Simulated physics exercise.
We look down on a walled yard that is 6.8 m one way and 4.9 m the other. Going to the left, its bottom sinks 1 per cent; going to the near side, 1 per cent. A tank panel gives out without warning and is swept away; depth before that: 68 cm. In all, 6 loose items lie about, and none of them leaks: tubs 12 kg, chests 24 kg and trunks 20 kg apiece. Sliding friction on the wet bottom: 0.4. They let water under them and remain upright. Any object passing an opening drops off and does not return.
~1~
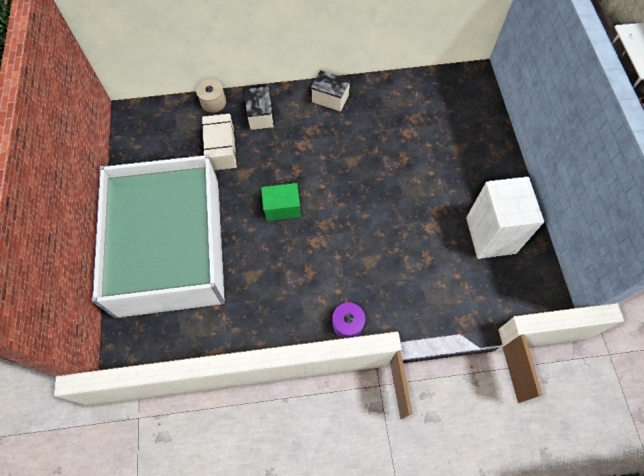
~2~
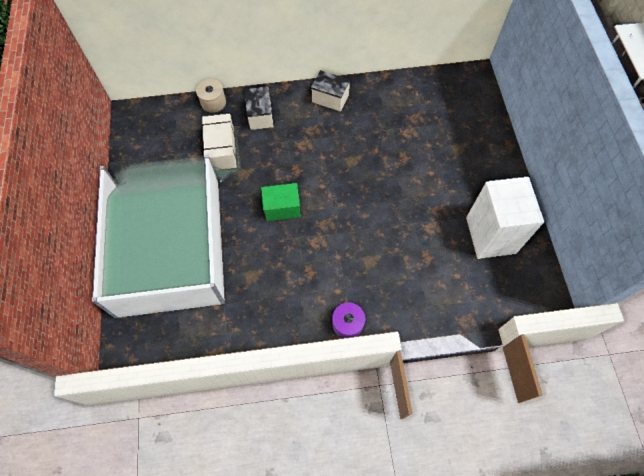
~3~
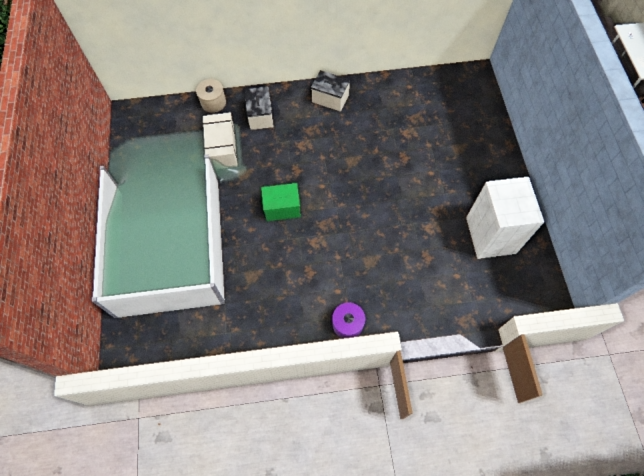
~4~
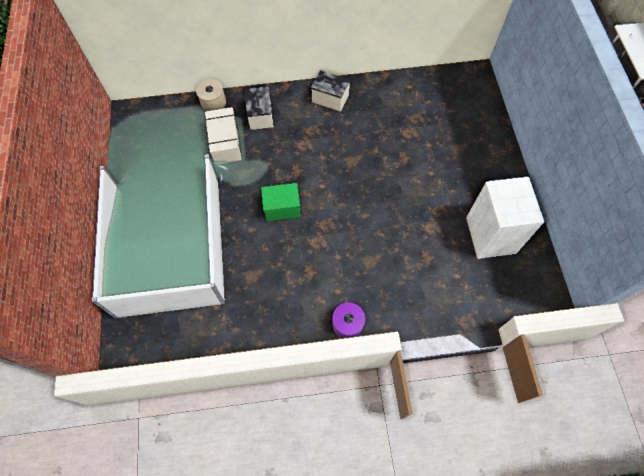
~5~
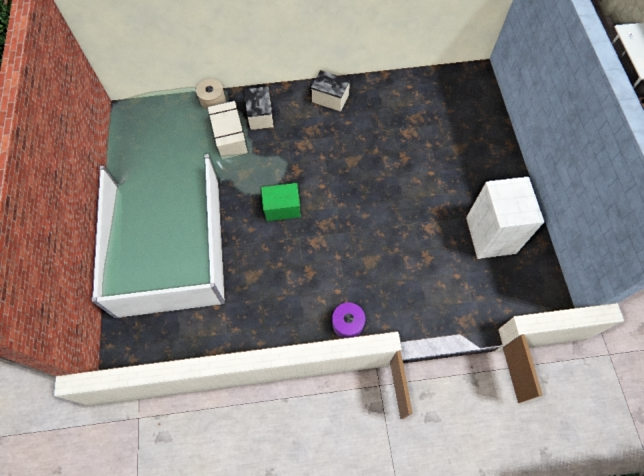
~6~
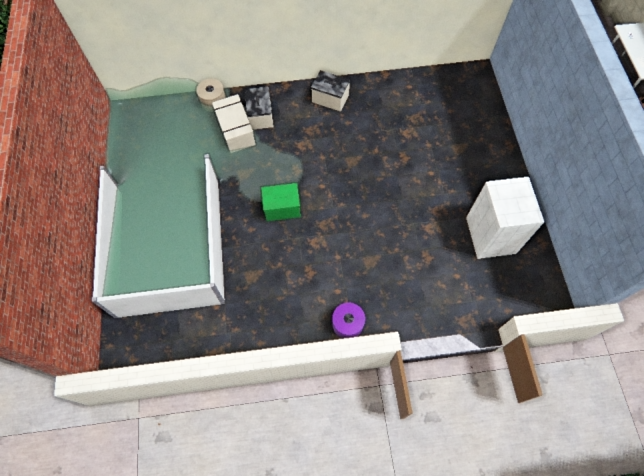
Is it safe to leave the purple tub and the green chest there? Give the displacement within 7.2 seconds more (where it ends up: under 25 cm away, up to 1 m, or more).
One by one: The purple tub is left almost where it stood, the green chest is left almost where it stood.
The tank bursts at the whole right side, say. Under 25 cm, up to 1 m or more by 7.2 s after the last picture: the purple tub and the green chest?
If so, the purple tub is washed away, the green chest is washed away.
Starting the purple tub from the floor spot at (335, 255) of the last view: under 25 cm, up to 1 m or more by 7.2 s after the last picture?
In the end it keeps its place.
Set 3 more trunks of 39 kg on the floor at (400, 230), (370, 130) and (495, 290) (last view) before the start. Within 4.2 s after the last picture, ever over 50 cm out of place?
Result, in listed order: Not exceeded / exceeded / not exceeded.
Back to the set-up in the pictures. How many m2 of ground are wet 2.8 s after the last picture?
Wet: Near 21 m2.
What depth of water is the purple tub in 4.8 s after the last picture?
Somewhere close to 3 cm.
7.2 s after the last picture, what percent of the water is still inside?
Remaining: Approx. 96 per cent.
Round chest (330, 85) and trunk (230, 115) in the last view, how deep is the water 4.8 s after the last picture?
Close to 13 and 3 centimetres.
Then, 0.9 s after the last picture the purple tub is near (349, 318), 0.0 m from its start, aground; the green chest is near (281, 196), 0.0 m from its start, aground; 0 of 6 are out; 1 afloat.
Then, 2.8 s after the last picture the purple tub is near (349, 318), 0.0 m from its start, aground; the green chest is near (279, 204), 0.1 m from its start, aground; 0 of 6 are out; 0 afloat.
Then, 4.8 s after the last picture the purple tub is near (349, 318), 0.0 m from its start, aground; the green chest is near (279, 204), 0.1 m from its start, aground; 0 of 6 are out; 2 afloat.
Then, 7.2 s after the last picture the purple tub is near (344, 318), 0.1 m from its start, aground; the green chest is near (279, 204), 0.1 m from its start, aground; 0 of 6 are out; 2 afloat.
